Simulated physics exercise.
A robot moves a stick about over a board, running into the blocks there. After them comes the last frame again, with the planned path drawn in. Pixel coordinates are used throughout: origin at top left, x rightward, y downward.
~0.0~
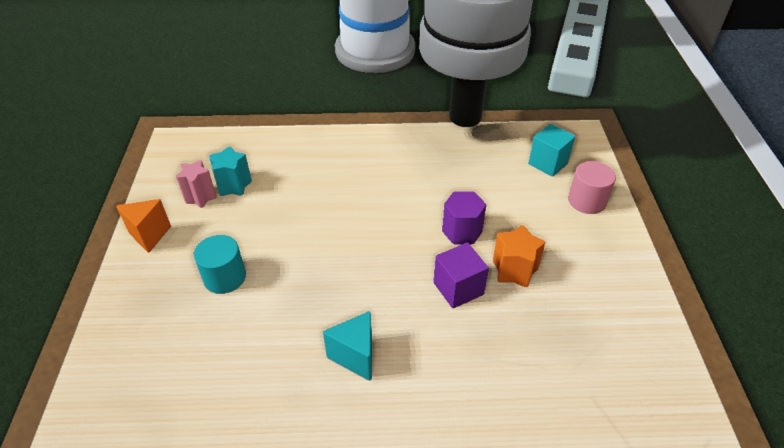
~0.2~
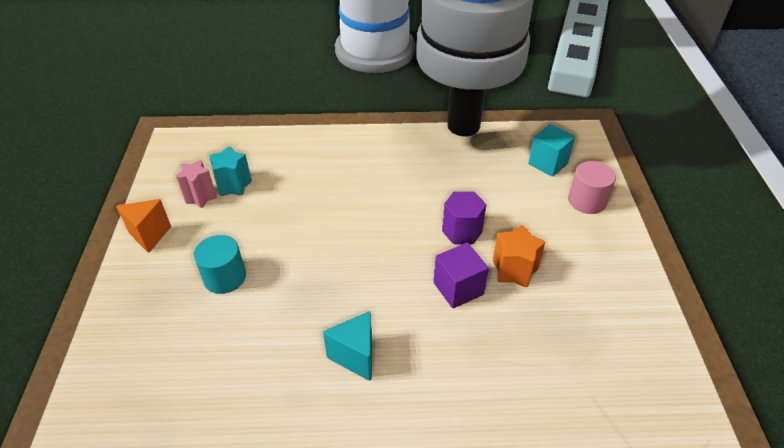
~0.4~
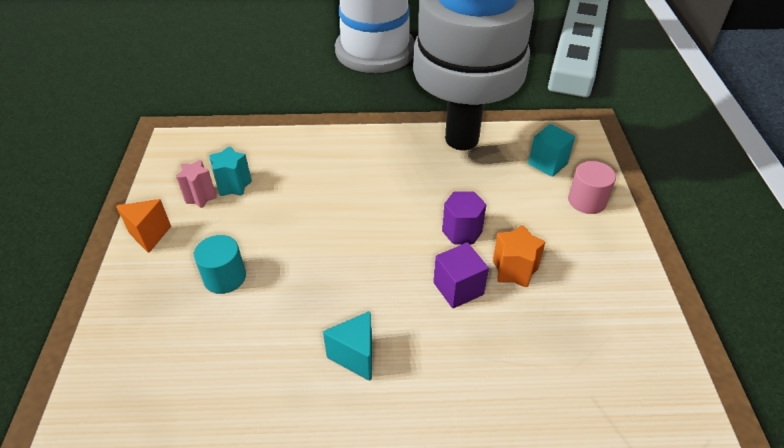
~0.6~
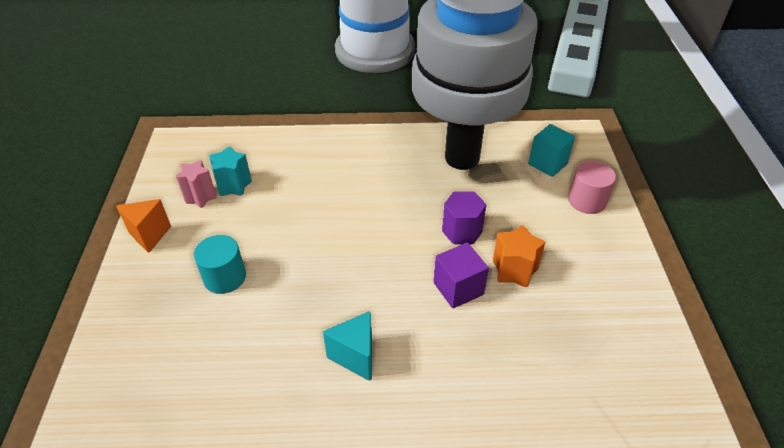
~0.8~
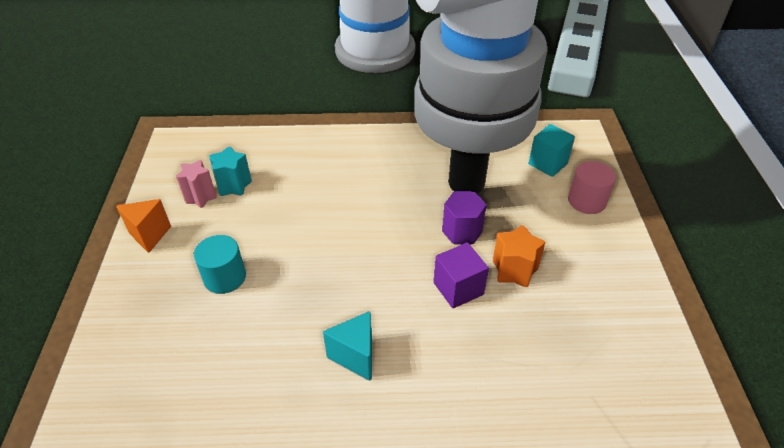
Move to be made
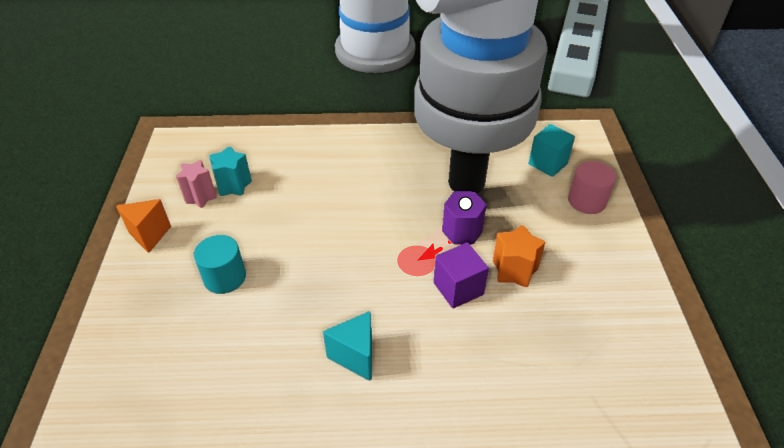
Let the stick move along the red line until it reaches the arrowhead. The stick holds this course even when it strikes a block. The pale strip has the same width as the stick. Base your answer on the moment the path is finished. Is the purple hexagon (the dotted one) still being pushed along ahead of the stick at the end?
No, it doesn't check out.
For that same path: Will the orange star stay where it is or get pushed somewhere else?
It is not moved.
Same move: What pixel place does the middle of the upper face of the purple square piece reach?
Top centre: (469, 292).
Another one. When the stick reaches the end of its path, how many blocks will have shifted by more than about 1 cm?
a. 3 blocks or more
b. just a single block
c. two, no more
Answer: C.
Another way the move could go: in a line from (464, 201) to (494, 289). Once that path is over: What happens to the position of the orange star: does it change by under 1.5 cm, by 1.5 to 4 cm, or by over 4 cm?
Displacement: 1.5 to 4 cm.
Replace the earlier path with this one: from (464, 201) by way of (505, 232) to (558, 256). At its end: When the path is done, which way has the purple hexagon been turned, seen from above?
Looking down, it rotates clockwise.
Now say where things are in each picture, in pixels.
In the first frame, tip of the stick (465, 119), middles of tops, purple square piece (462, 261), purple hexagon (465, 204), orange star (521, 243).
In the second frame, stick (464, 128), nothing pushed.
In the third frame, stick (462, 141), nothing pushed.
In the fourth frame, stick (462, 160), nothing pushed.
In the fifth frame, stick (466, 185), purple square piece (462, 261), purple hexagon (465, 204), orange star (521, 243).
The line goes from (464, 201) through (462, 224) and (445, 246) to (417, 261); the dot is on the purple hexagon.
On the path given first. One third of the way, stick (463, 209); purple hexagon (461, 226).
Two thirds of the way, stick (447, 230); purple square piece (465, 284), turned 25° clockwise; purple hexagon (458, 250), turned 35° anticlockwise.
At the end, stick (418, 245); purple square piece (469, 292), turned 25° clockwise; purple hexagon (445, 259), turned 85° anticlockwise; orange star unmoved.
